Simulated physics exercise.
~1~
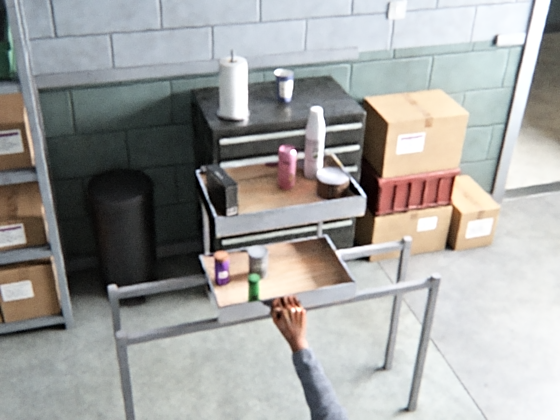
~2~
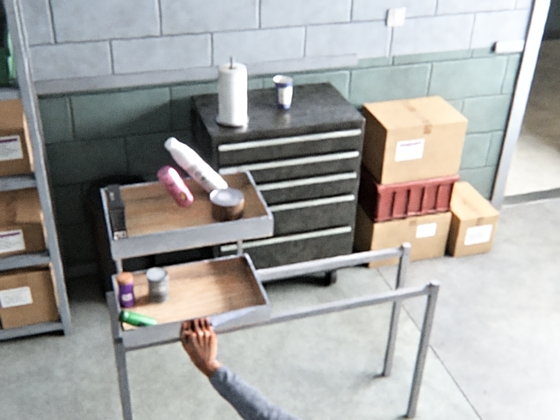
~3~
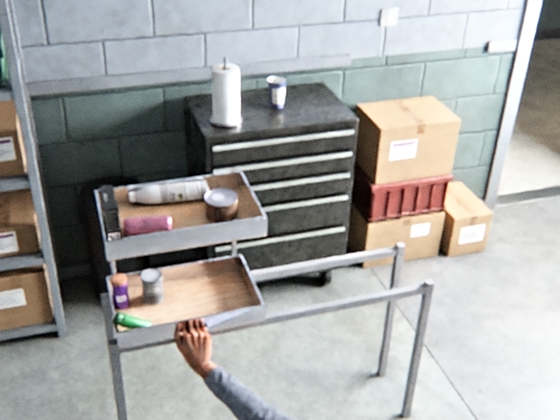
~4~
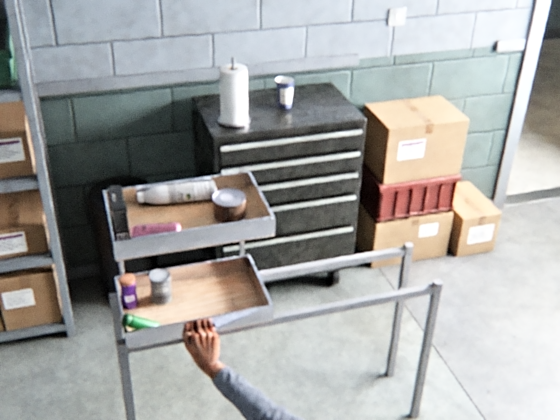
A hand slides a two-level tray left, and a white bottle and pink can topple over.
